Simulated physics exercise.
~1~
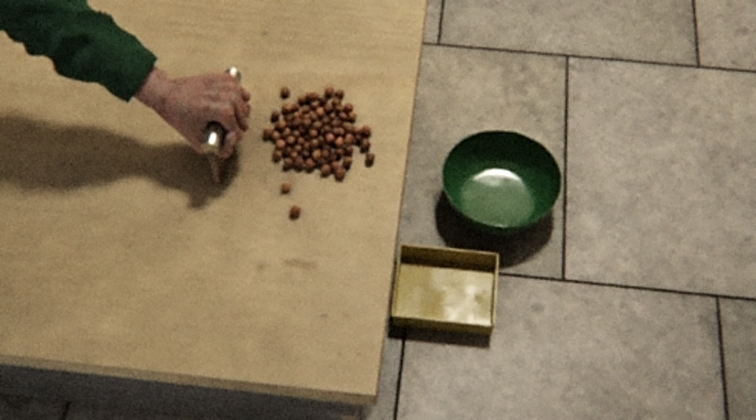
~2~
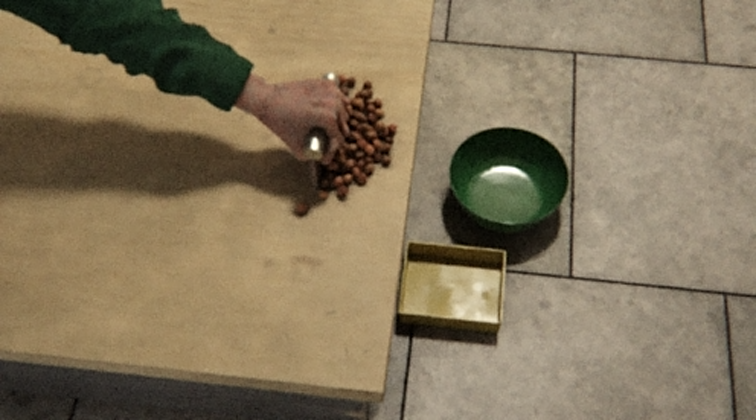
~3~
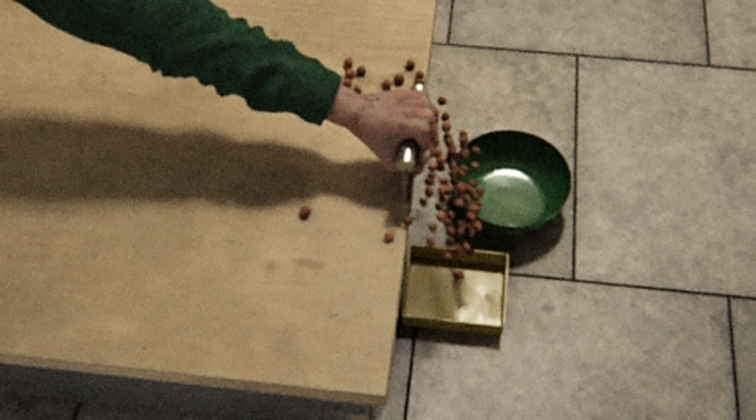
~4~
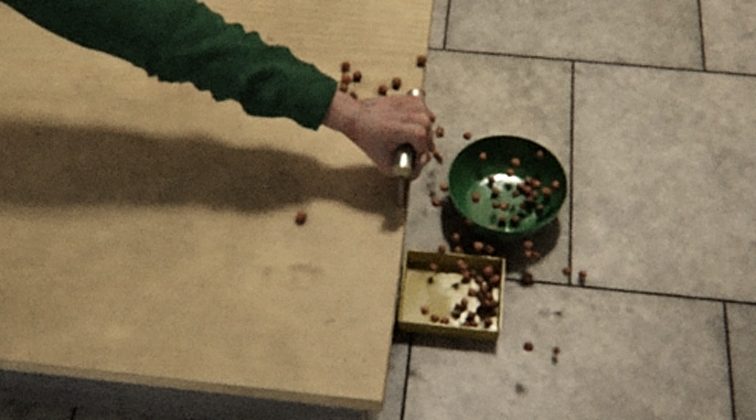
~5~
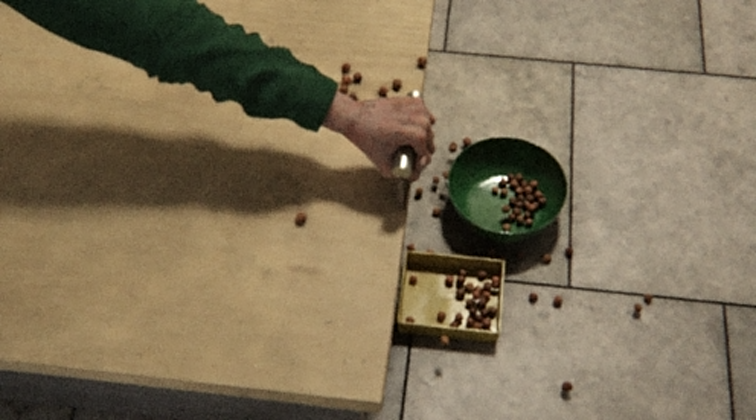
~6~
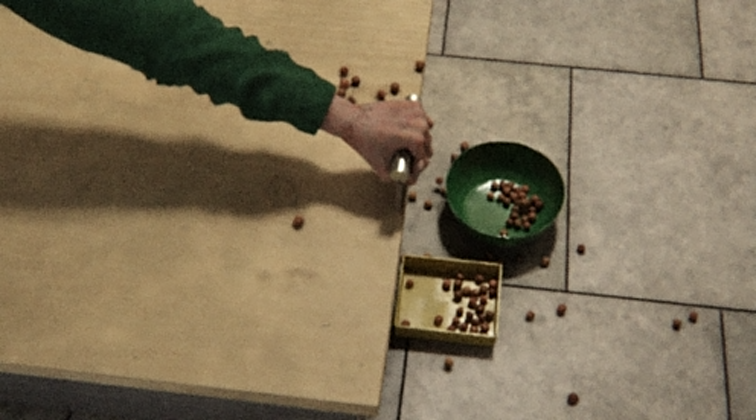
In this clip, a green-sleeved hand pushes a scraper rightward through a pile of hazelnuts and stops at the table's edge, sending most over. Some land in a yellow tin and a green bowl, others scatter across the tiled floor, and a few remain on the table.
